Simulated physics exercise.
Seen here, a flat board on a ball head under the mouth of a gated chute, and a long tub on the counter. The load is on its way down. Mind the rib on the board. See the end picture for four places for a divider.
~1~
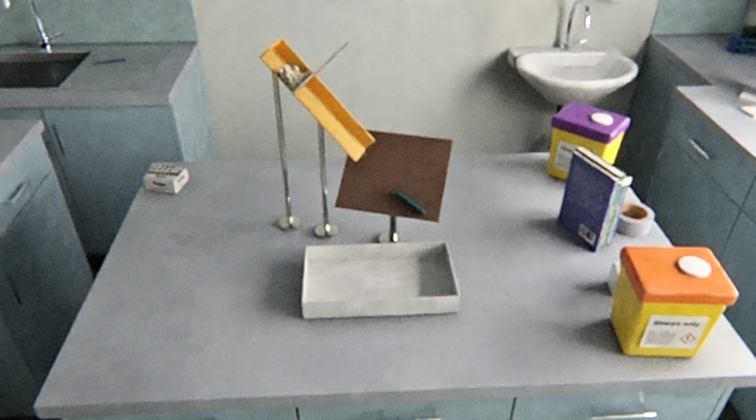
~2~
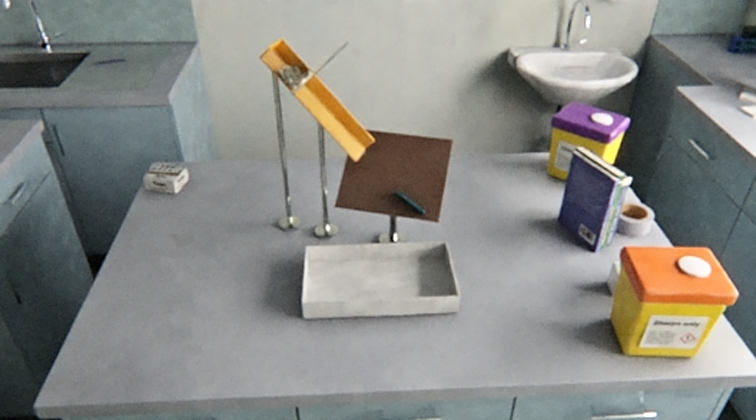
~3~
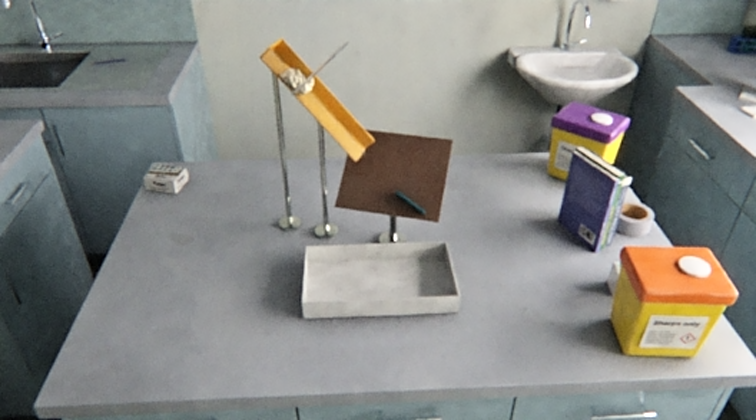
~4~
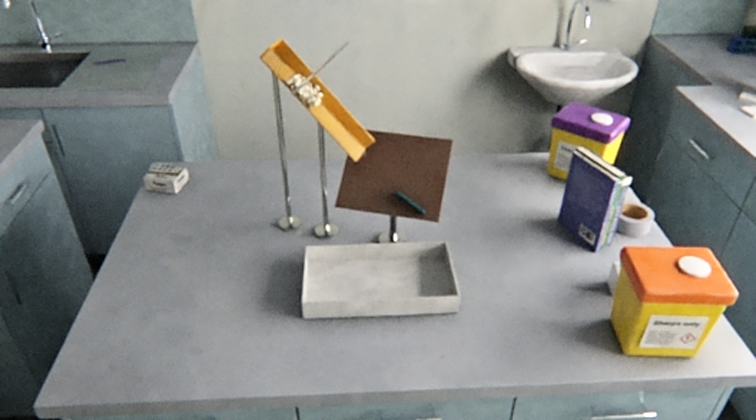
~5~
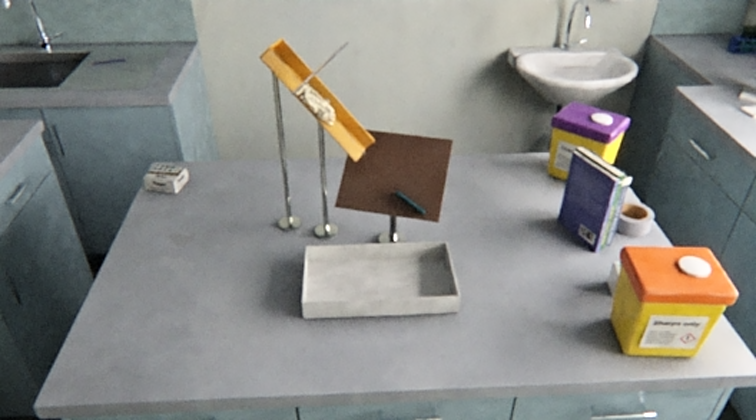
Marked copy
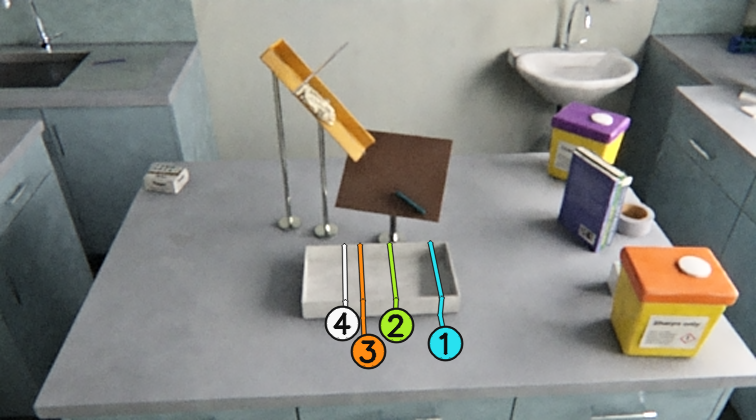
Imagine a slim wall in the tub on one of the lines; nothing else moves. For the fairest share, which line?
The answer is line 2.
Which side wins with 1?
The left side.
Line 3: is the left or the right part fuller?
More lands on the right.
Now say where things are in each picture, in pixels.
In the first frame, load behind the gate near (296, 78), white beans; lip of the chute near (361, 155), sloping fairly steeply.
In the second frame, middle of the board near (394, 173), tilted fairly steeply; middle of its low edge near (386, 214); of its high edge near (403, 134).
In the third frame, front corners of the tub near (303, 302) and (460, 296), empty; front of the load near (306, 92).
In the fourth frame, middle of the load near (305, 93); its front near (317, 104), close to a quarter of the way to the lip; rib from (396, 191) to (424, 211).
In the fifth frame, middle of the load near (315, 104); its front near (331, 124), close to half of the way to the lip.
On the marked copy, line 1 crosses the front rim at (441, 297); line 2 crosses the front rim at (395, 299); line 3 crosses the front rim at (362, 300); line 4 crosses the front rim at (345, 301).
For line 1, of what is caught, all but a few on the left of the divider, a small share on the right.
For line 2, of what is caught, close to half on the left of the divider, close to half on the right.
For line 3, of what is caught, none at all on the left of the divider, the whole lot on the right.
For line 4, of what is caught, none at all on the left of the divider, the whole lot on the right.
